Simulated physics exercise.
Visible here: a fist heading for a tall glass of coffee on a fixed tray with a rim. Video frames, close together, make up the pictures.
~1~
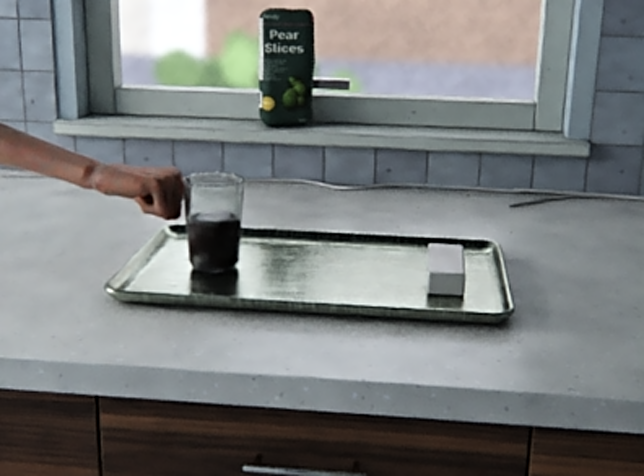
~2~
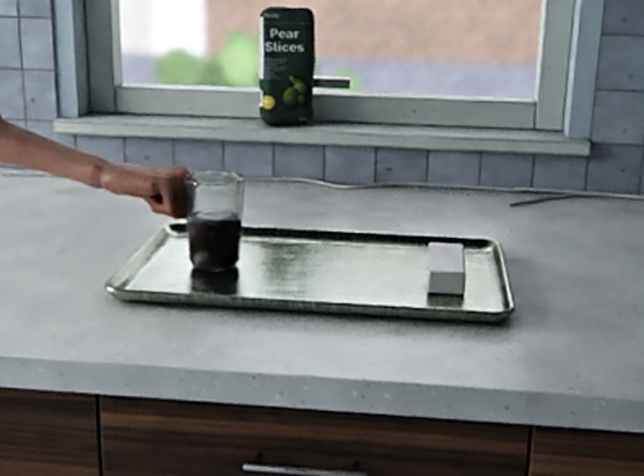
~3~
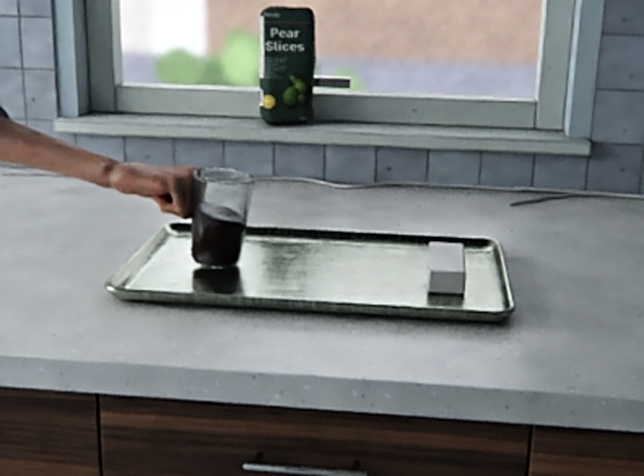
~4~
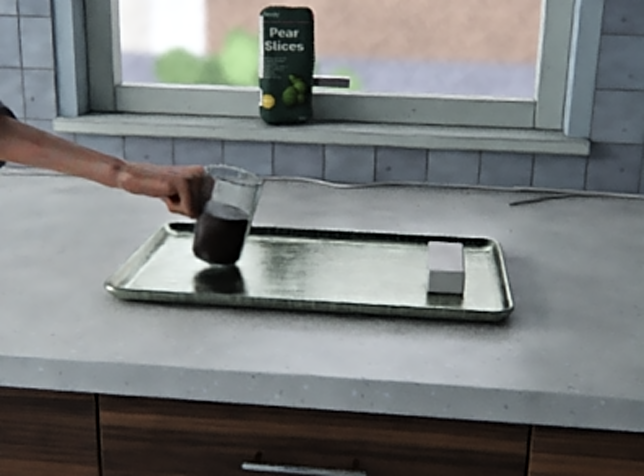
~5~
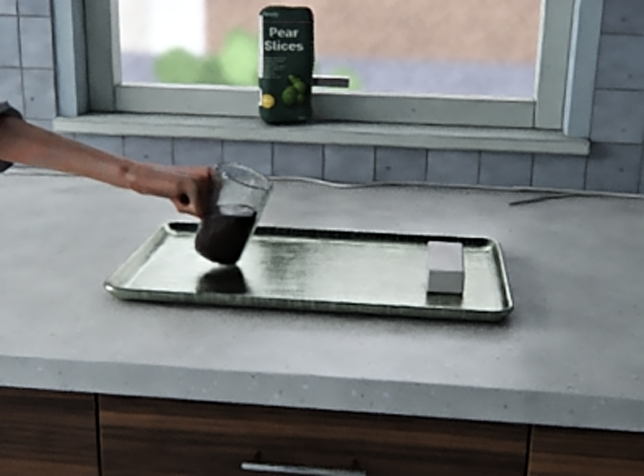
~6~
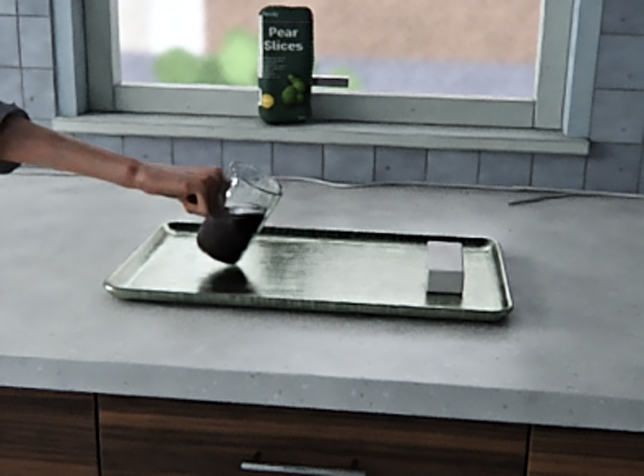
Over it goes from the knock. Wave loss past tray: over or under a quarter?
Tray keeps over three quarters.
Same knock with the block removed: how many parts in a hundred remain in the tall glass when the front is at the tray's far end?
About 40 per cent.
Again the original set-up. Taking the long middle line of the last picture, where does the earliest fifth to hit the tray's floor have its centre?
Around (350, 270).
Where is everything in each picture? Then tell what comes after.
Tilt 0°; right rim (241, 182); surface from (191, 214) to (239, 217); the tray's far rim is at (505, 275); a block is fixed to the tray further along, in the first frame.
Tilt 0°; right rim (242, 181); surface from (191, 212) to (239, 216), in the second frame.
Tilt 6°; right rim (252, 182); surface from (197, 200) to (243, 216), in the third frame.
Tilt 13°; right rim (261, 184); surface from (203, 200) to (251, 214), in the fourth frame.
Tilt 20°; right rim (271, 188); surface from (207, 210) to (258, 211), in the fifth frame.
Tilt 27°; right rim (281, 193); surface from (211, 211) to (268, 208), in the sixth frame.
A moment on, the tall glass is falling and 100 per cent is in the glass, 0 on the tray and 0 above or beyond its rim.
Next, the tall glass lies on its side and 87 per cent is in the glass, 5 on the tray and 7 above or beyond its rim.
Then the tall glass lies on its side and 44 per cent is in the glass, 47 on the tray and 9 above or beyond its rim.
Later the tall glass lies on its side and 22 per cent is in the glass, 73 on the tray and 5 above or beyond its rim.
Finally, 96 per cent is held by tray and glass, 4 is off the tray.
